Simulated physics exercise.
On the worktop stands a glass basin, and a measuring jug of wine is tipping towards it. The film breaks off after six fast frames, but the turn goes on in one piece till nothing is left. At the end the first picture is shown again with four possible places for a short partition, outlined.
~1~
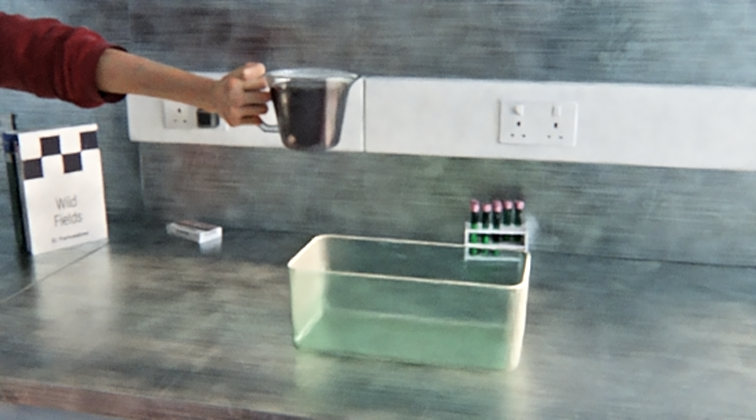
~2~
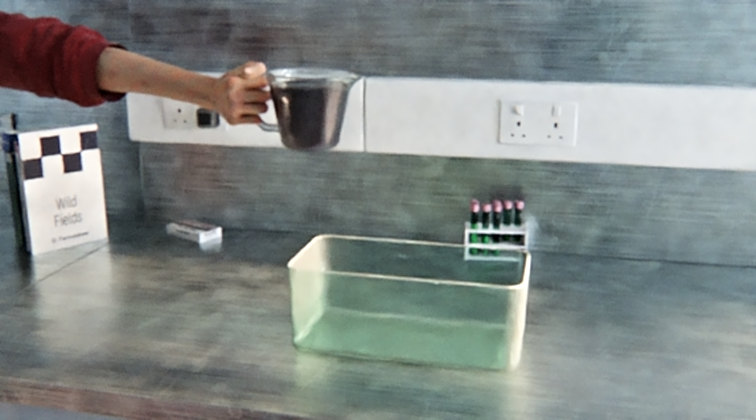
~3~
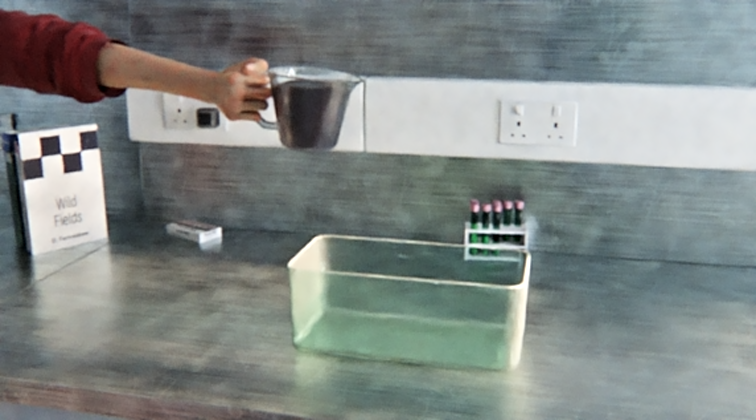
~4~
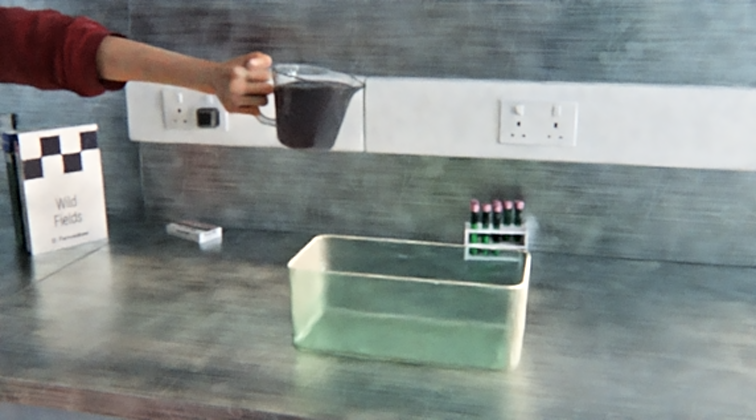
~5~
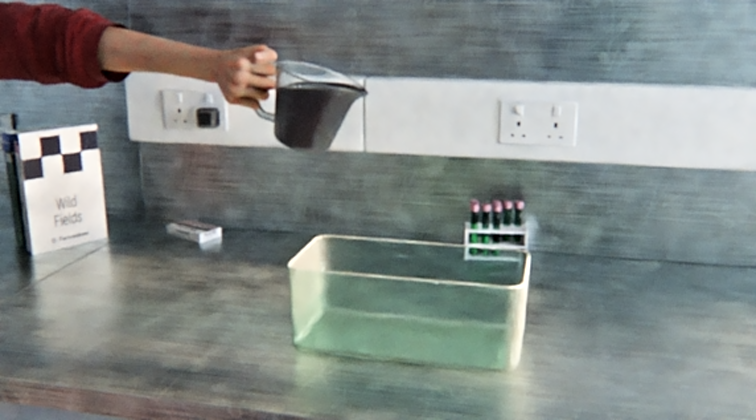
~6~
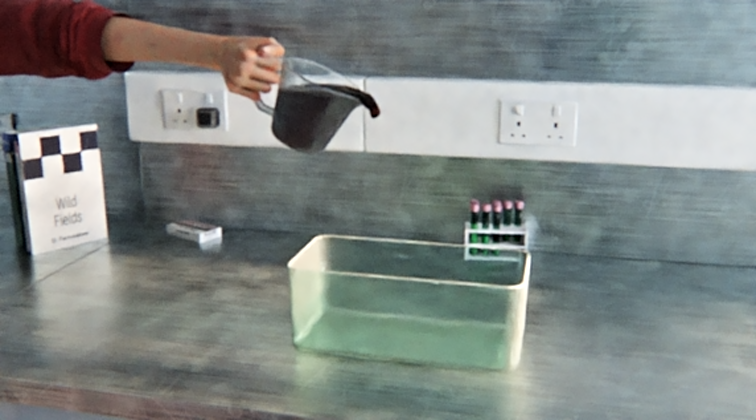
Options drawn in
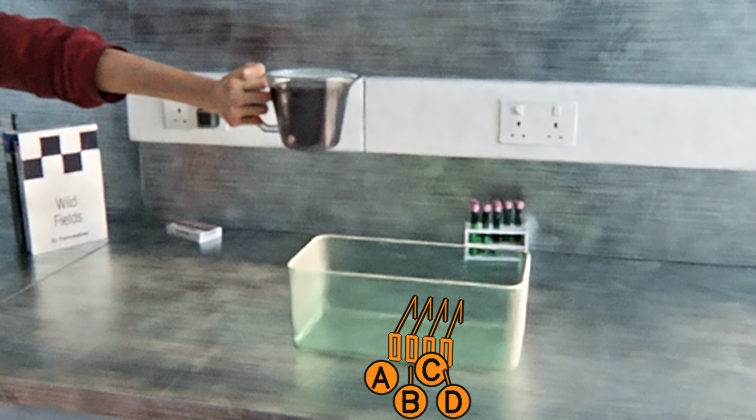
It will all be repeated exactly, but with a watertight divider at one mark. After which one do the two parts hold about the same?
Go for B.
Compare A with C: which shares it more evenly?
It is A.
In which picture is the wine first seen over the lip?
In picture 6.
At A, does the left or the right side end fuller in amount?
The right one.
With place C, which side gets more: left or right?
More ends on the left.
In orange, A at (393, 365); B at (410, 366); C at (427, 368); D at (445, 370).
Choosing A, about 23 % ends left of the wall and 76 % right of it.
Choosing B, about 47 % ends left of the wall and 51 % right of it.
Choosing C, about 85 % ends left of the wall and 11 % right of it; 3 % is lost outside.
Choosing D, about 89 % ends left of the wall and 8 % right of it; 3 % is lost outside.
